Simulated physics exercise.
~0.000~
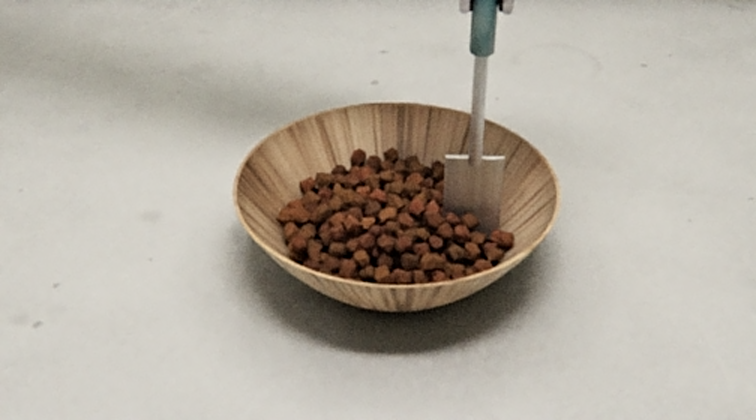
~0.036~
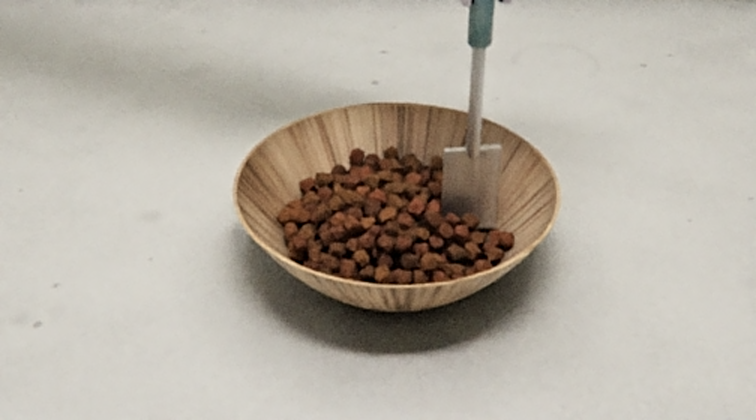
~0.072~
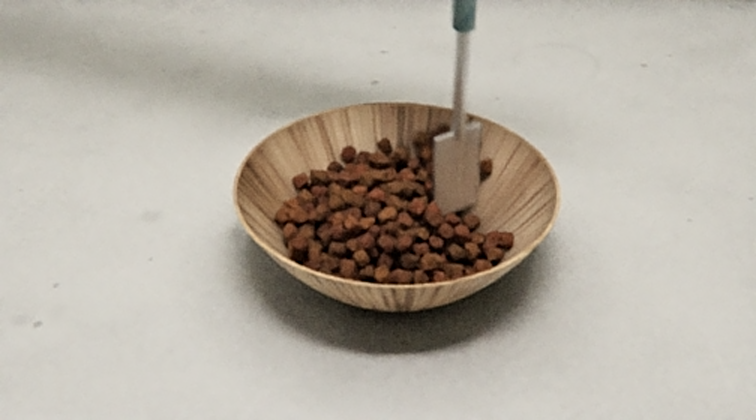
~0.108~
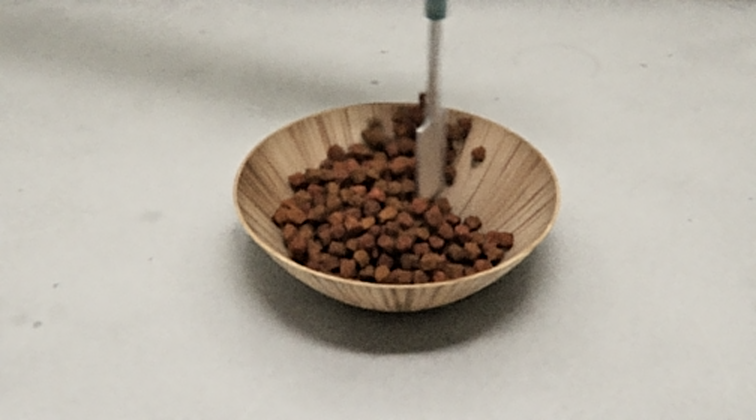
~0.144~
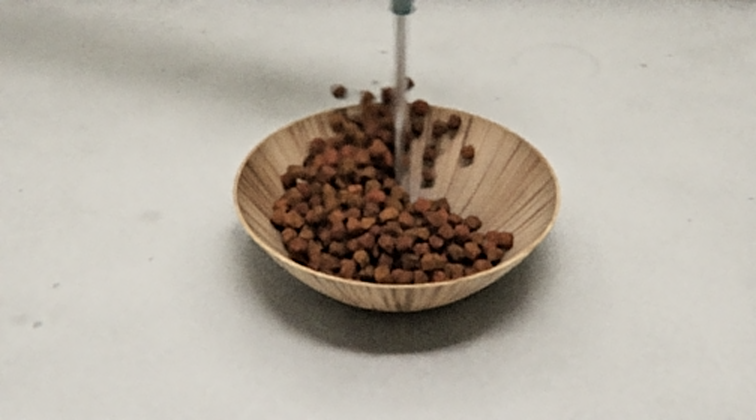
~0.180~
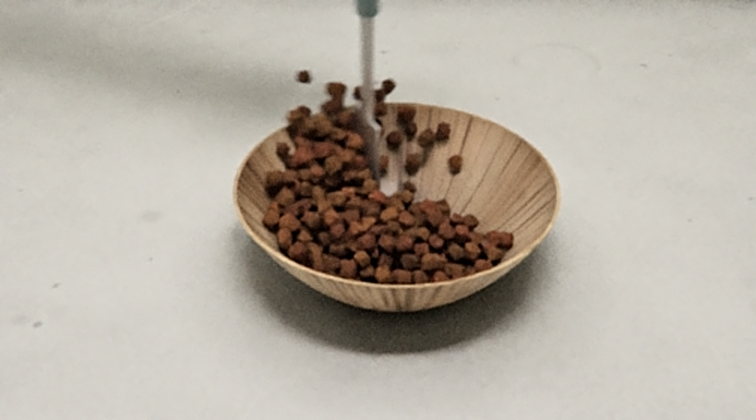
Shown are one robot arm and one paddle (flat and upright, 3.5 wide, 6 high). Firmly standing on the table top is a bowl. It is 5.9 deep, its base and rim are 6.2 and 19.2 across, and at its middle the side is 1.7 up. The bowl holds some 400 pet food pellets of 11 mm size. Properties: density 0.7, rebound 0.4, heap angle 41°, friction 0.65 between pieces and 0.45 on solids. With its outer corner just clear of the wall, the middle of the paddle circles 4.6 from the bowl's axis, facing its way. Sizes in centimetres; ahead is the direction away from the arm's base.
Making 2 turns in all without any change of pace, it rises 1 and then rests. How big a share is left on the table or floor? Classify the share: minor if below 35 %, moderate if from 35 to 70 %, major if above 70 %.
Minor.
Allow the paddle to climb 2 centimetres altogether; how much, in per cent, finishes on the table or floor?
Around 20 percent of it.
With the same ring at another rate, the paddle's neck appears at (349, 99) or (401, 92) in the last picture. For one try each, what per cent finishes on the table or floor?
About 30 per cent, then about 15 per cent.
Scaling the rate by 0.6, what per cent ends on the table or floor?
Roughly 15 per cent.
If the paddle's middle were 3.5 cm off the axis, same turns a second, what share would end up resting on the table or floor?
Some 10 percent would.
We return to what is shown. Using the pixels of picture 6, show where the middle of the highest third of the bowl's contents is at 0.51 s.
About (495, 193).
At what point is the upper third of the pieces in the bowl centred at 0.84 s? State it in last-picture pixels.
Centre, approx.: (346, 244).
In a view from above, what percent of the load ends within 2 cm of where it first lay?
Near 15 % of the pieces.
By 0.51 s, 351° round, highest piece 9 above the table; 336 in the bowl, 57 on the table or floor, 11 in flight or on the tool.
By 0.84 s, 227° round, highest piece 7 above the table; 313 in the bowl, 90 on the table or floor, 1 in flight or on the tool.
By 1.20 s, 0° round, highest piece 6 above the table; 311 in the bowl, 93 on the table or floor.
By 1.90 s, 0° round, highest piece 5 above the table; 311 in the bowl, 93 on the table or floor.
Final count, 311 in the bowl, 93 on the table or floor. That is 23 % on the table or floor.
